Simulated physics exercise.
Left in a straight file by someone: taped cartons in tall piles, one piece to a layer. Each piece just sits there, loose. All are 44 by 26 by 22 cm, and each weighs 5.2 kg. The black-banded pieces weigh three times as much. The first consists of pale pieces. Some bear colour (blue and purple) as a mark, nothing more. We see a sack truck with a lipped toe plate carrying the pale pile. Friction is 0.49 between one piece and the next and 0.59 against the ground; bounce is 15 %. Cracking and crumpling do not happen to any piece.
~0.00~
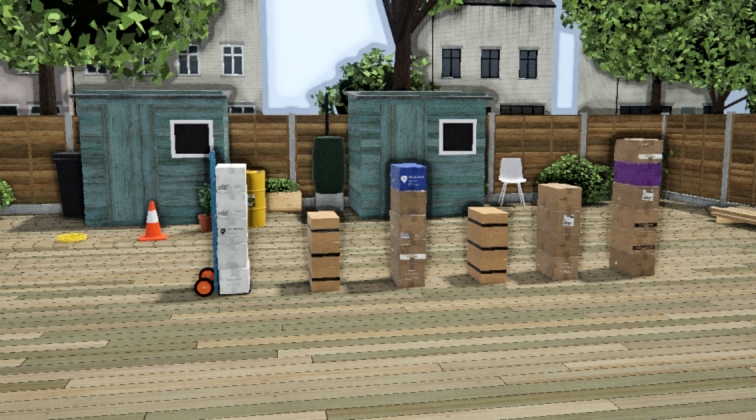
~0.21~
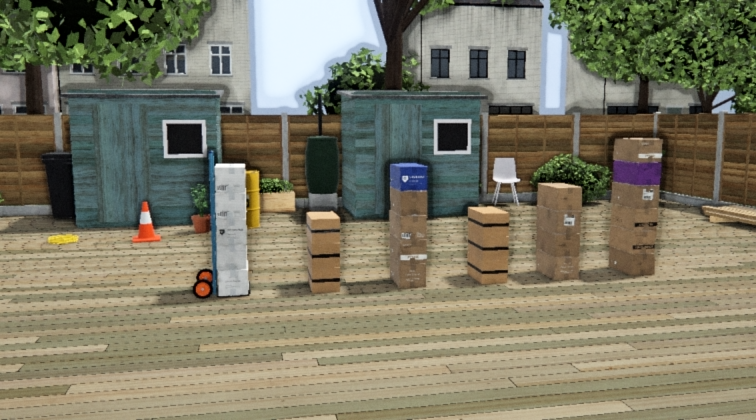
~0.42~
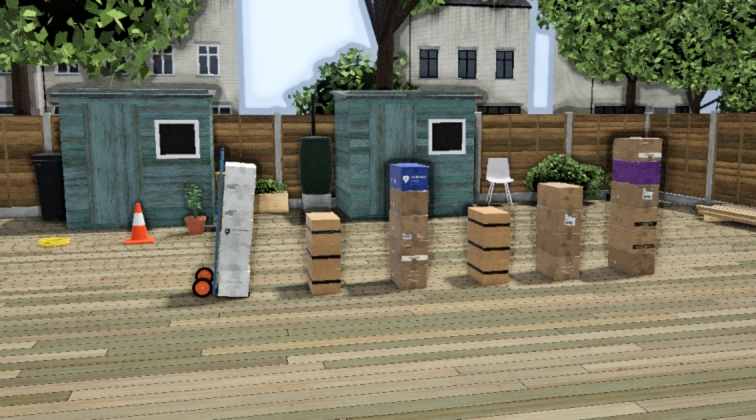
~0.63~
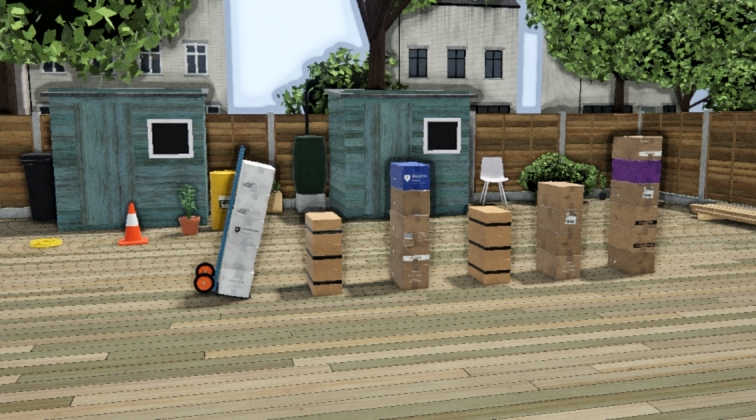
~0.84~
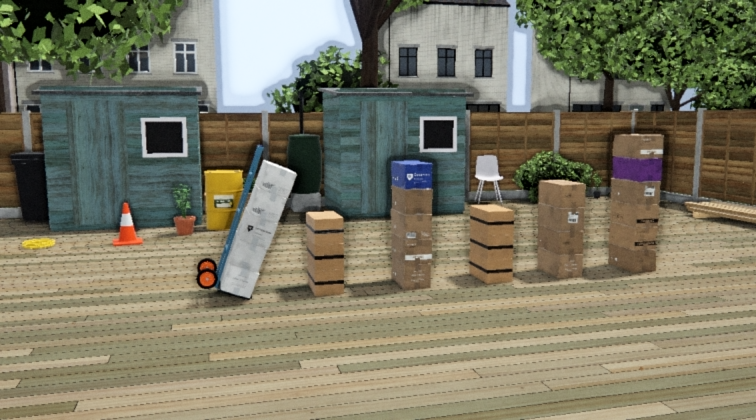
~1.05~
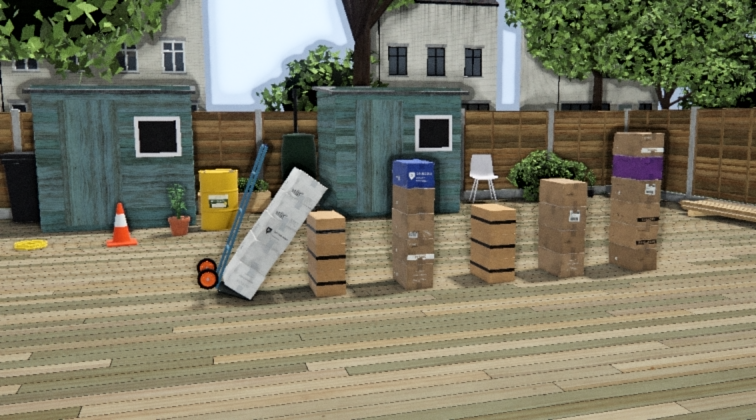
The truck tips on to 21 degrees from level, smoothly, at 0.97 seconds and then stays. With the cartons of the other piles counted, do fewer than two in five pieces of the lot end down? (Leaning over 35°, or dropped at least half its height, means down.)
It's going to be south of two fifths down, I reckon.
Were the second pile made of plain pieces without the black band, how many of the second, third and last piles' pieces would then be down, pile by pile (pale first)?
Pieces down: Second pile 2, third pile 4, last pile 0.
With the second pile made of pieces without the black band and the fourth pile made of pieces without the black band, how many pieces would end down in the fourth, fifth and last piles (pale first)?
Result: Fourth pile 3, fifth pile 4, last pile 5.
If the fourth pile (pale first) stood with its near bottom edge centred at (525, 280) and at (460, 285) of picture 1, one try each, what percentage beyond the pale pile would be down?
0 and 0 %.
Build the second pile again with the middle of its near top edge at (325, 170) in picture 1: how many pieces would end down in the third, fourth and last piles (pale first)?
You'd get third 0, fourth 0 and last 0.
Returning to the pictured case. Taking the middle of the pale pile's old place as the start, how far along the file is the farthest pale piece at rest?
About 140 cm.
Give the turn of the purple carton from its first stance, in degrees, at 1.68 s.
It's at some 0 degrees.
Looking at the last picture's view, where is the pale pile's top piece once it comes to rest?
The top piece finishes near (386, 271).
After 1.11 s, 5 of the pale pile down; none of the 21 other cartons down.
After 1.26 s, 4 of the pale pile down; none of the 21 other cartons down, 1 disturbed.
After 1.68 s, 5 of the pale pile down; none of the 21 other cartons down, 1 disturbed.
At rest (2.2 s), 5 of the pale pile down; none of the 21 other cartons down, 1 disturbed; purple carton unmoved; blue carton unmoved. That is 0 per cent. As the last picture would show them, middles, purple carton near (637, 167), blue carton near (413, 174).
